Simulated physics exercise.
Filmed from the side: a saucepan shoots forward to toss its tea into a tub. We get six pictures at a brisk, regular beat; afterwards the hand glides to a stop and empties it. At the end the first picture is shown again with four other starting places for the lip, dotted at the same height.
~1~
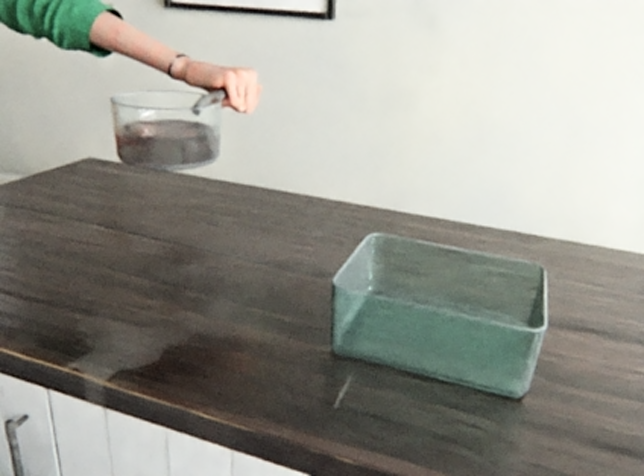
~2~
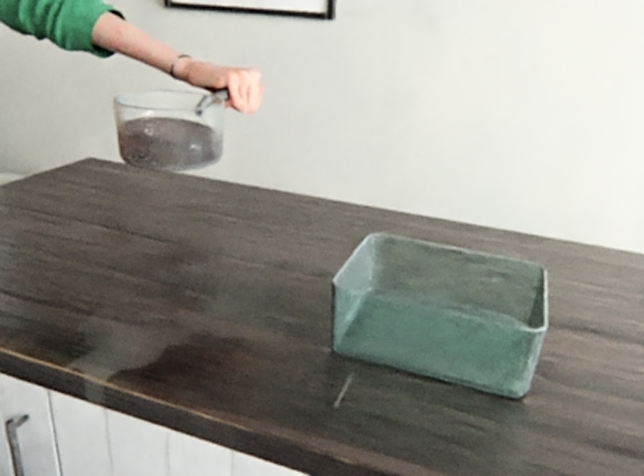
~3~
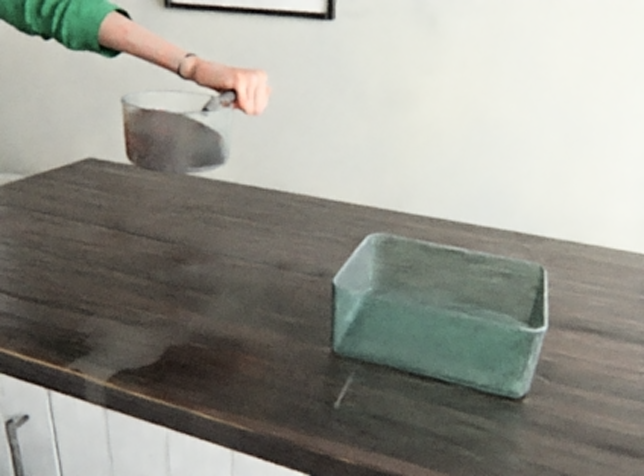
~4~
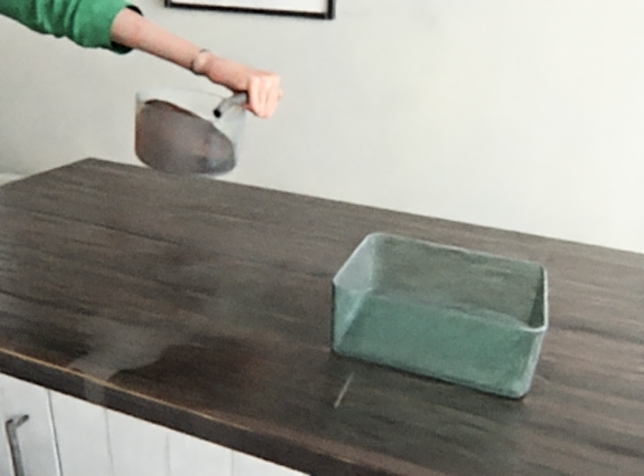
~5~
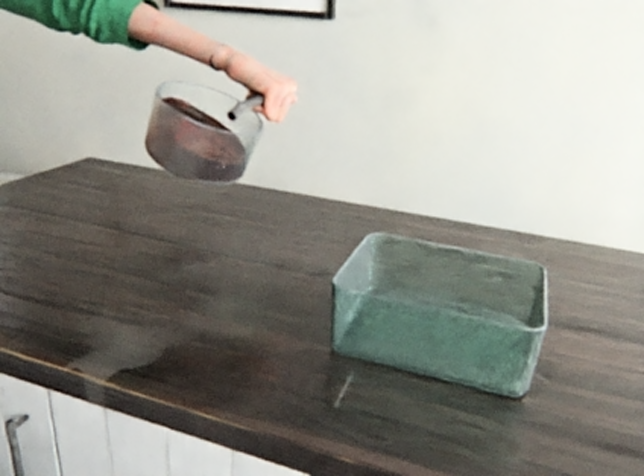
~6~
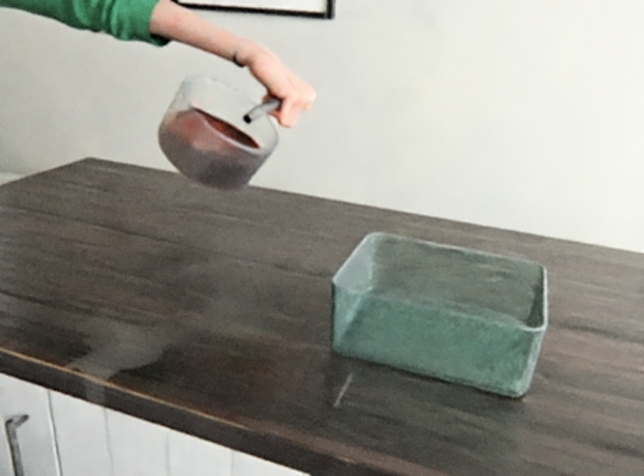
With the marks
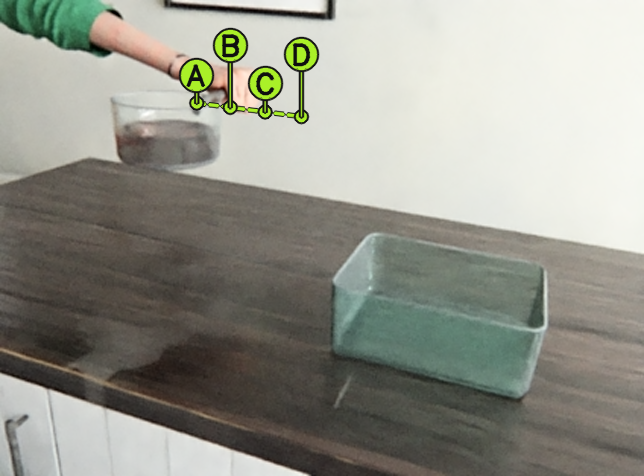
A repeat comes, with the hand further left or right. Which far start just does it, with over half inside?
B.
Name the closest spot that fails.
Here it is spot A.
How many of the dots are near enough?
Three.
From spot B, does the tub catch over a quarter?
Yes.
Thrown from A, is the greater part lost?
Yes, that goes wrong.
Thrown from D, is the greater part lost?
No.
On the marked copy, A at (196, 103); B at (230, 107); C at (265, 111); D at (301, 116).
For spot A, about 35 % lands in the tub, 59 % falls short and 6 % goes beside or beyond.
For spot B, about 62 % lands in the tub, 27 % falls short and 11 % goes beside or beyond.
For spot C, about 78 % lands in the tub, 8 % falls short and 14 % goes beside or beyond.
For spot D, about 90 % lands in the tub, 7 % falls short and 3 % goes beside or beyond.
